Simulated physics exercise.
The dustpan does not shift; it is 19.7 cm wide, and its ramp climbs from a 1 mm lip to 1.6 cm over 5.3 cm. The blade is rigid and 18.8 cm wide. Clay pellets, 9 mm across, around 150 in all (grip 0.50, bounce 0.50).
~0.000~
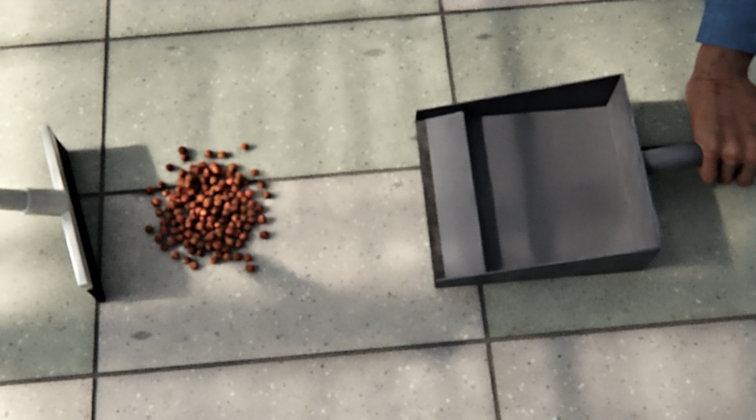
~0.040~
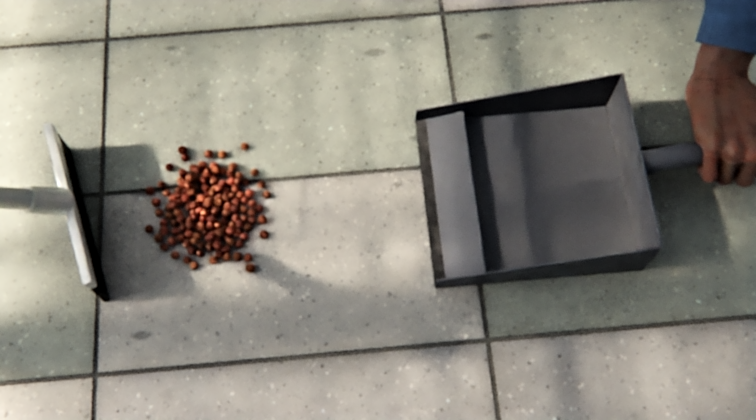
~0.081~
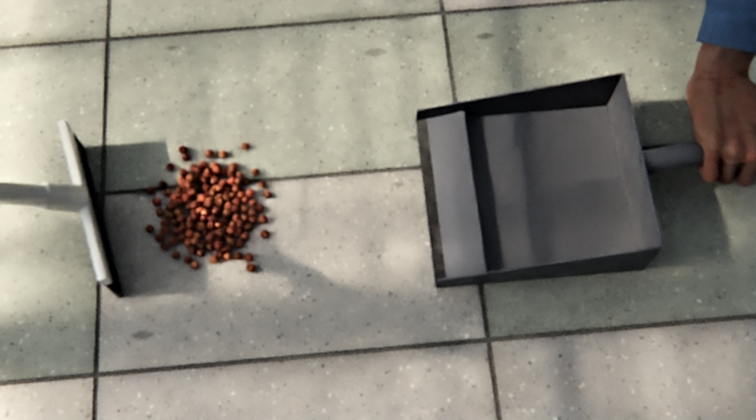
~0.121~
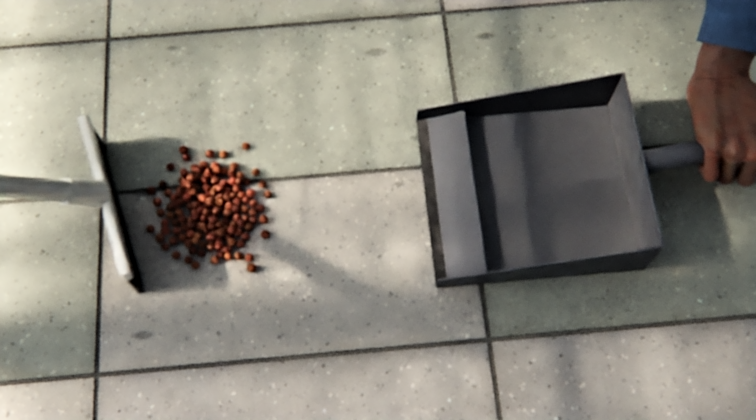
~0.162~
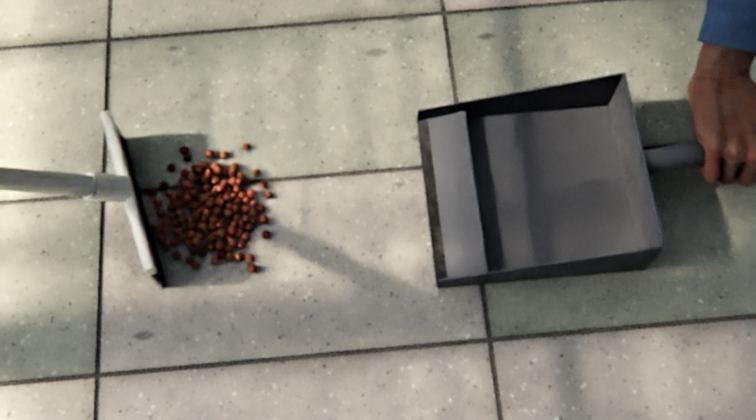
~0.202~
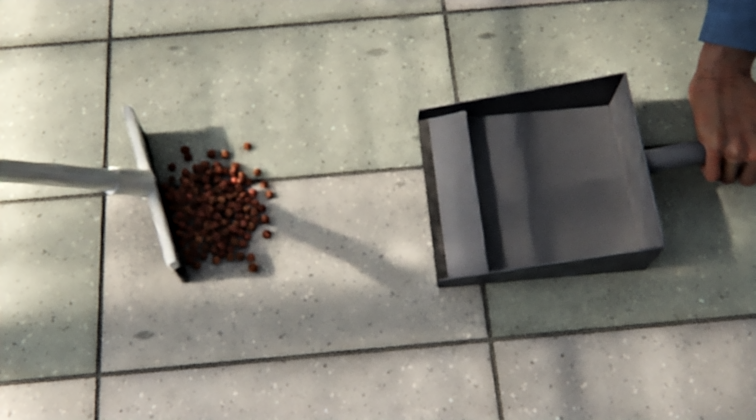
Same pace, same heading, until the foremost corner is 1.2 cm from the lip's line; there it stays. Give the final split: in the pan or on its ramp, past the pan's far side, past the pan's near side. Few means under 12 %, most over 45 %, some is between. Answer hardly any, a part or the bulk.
In the pan or on its ramp: A part; past the pan's far side: A part; past the pan's near side: Hardly any.
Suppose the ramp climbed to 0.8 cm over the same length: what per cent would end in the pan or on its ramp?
It would be near 30 per cent.
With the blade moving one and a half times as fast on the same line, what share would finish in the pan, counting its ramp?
It would be near 25 per cent.
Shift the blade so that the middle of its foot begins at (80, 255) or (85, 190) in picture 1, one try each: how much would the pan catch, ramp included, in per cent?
Some 15 and 20 per cent.
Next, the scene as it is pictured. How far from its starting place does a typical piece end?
About 24 cm.
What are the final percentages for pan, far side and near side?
Pan 20, far side 25, near side 0.
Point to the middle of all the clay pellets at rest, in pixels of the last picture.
Around (416, 149).
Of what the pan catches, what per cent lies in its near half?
Some 20 per cent.
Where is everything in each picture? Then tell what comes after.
The first picture shows blade from (86, 284) to (48, 132), moved 0.0 cm, 0 of the pieces shifted so far; middle of the pieces at (209, 214); pan at (543, 191).
The second picture shows blade from (91, 283) to (52, 131), moved 0.4 cm, 0 of the pieces shifted so far; middle of the pieces at (209, 214).
The third picture shows blade from (105, 279) to (66, 128), moved 1.8 cm, 0 of the pieces shifted so far; middle of the pieces at (210, 214).
The fourth picture shows blade from (127, 274) to (86, 124), moved 4.0 cm, 0 of the pieces shifted so far; middle of the pieces at (211, 214).
The fifth picture shows blade from (151, 269) to (109, 119), moved 6.3 cm, 1 of the pieces shifted so far; middle of the pieces at (211, 214).
The sixth picture shows blade from (174, 263) to (130, 114), moved 8.5 cm, 42 of the pieces shifted so far; middle of the pieces at (215, 211); pan at (545, 191). Its pace works out near 0.56 m/s, heading 9 degrees away from the viewer's side.
Then, at 0.43 s, middle of the blade 16 cm from the lip; 0 % over the lip, far side 10 %, near side 0 %.
Then, at 0.58 s, middle of the blade 8 cm from the lip; 0 % over the lip, far side 20 %, near side 0 %.
After 0.86 s, middle of the blade 4 cm from the lip; 25 % over the lip, far side 25 %, near side 0 %.
At rest (1.2 s), pan 20 %, far side 25 %, near side 0 %, in front of the lip or behind the blade 50 %.
